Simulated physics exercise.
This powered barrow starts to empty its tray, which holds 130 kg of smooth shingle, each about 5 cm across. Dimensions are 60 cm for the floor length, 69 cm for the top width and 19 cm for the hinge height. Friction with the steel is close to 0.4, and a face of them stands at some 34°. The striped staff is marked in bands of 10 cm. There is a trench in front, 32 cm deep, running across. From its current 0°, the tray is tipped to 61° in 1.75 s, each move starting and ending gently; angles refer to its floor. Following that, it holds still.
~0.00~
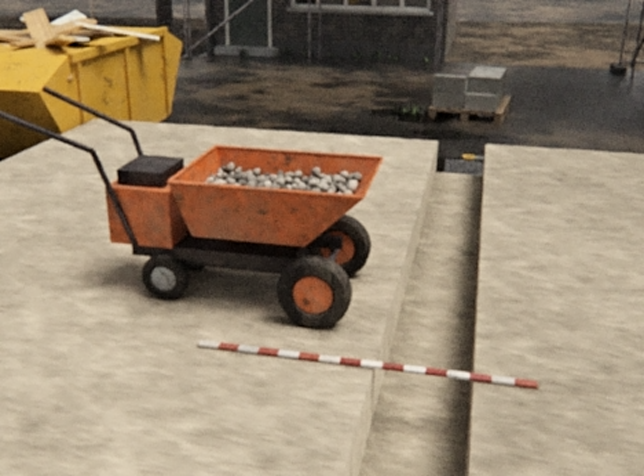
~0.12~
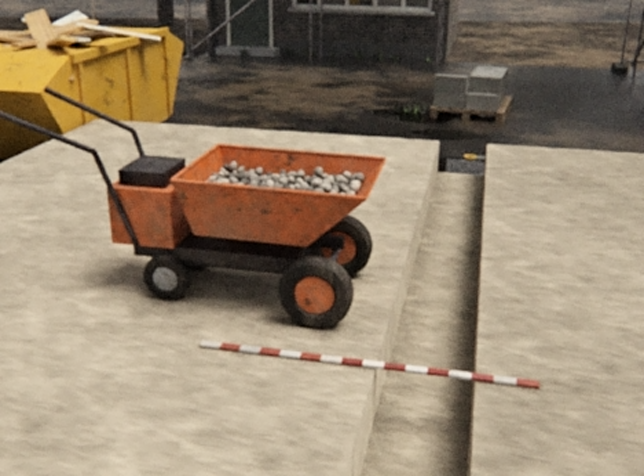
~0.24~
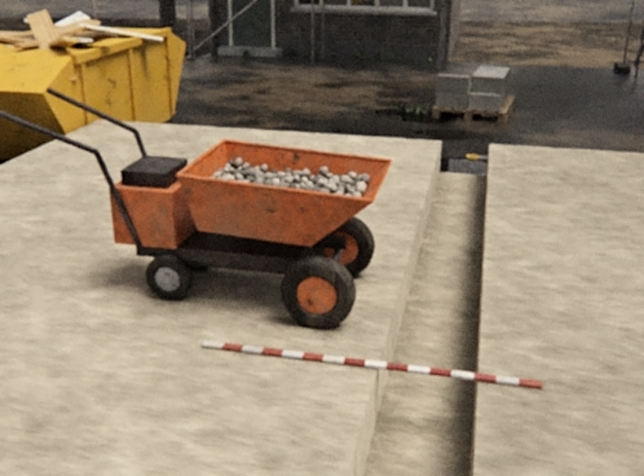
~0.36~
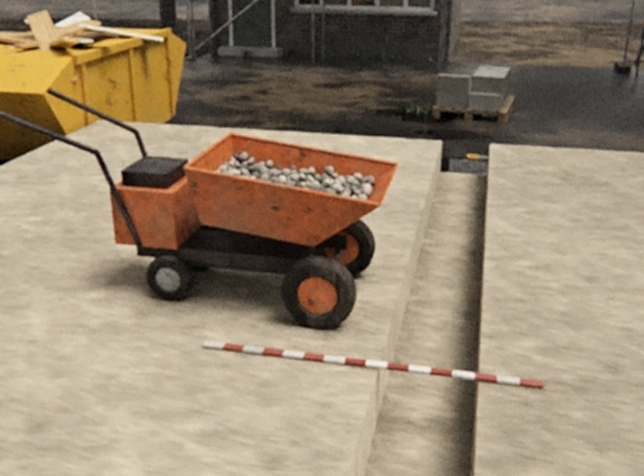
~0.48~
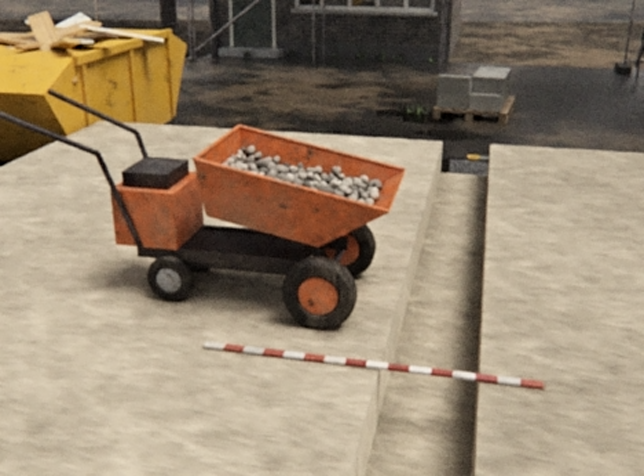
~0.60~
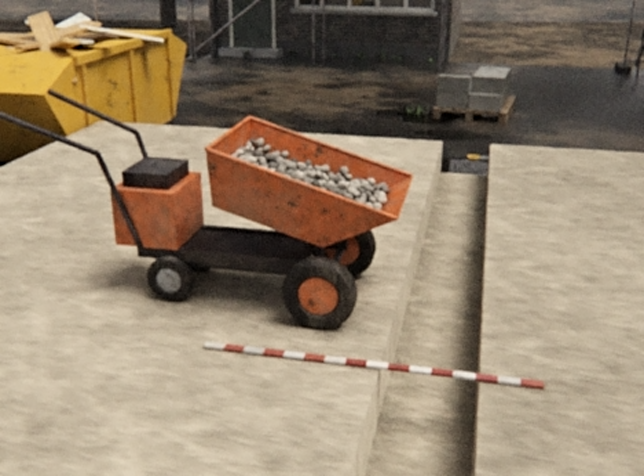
On a building site slab, an orange powered barrow loaded with grey stones raising the rear of its tray beside a trench.
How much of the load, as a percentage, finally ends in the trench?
I would put it at about 63 per cent.
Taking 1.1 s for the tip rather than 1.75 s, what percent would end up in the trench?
With that change, it comes to around 55 per cent.
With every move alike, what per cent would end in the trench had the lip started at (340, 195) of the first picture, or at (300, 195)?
Some 95 and some 100 per cent, in that order.
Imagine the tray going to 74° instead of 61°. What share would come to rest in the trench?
Some 70 in a hundred, I'd say.
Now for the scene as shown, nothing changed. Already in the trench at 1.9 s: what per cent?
I'd say near 25 per cent at that time.
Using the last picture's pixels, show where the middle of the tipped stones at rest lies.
The stones end up centred near (467, 349).
After 1.3 s the floor is at 51°; 100 % in the tray; the foremost stones are at (430, 256).
After 1.9 s the floor is at 61°; 54 % in the tray, 27 % in the trench, 19 % past the trench; the foremost stones are at (546, 325).
After 2.2 s the floor is at 61°; 23 % in the tray, 40 % in the trench, 37 % past the trench; the foremost stones are at (631, 325).
After 4.2 s the floor is at 61°; 0 % in the tray, 63 % in the trench, 37 % past the trench; the foremost stones are past the picture's edge.
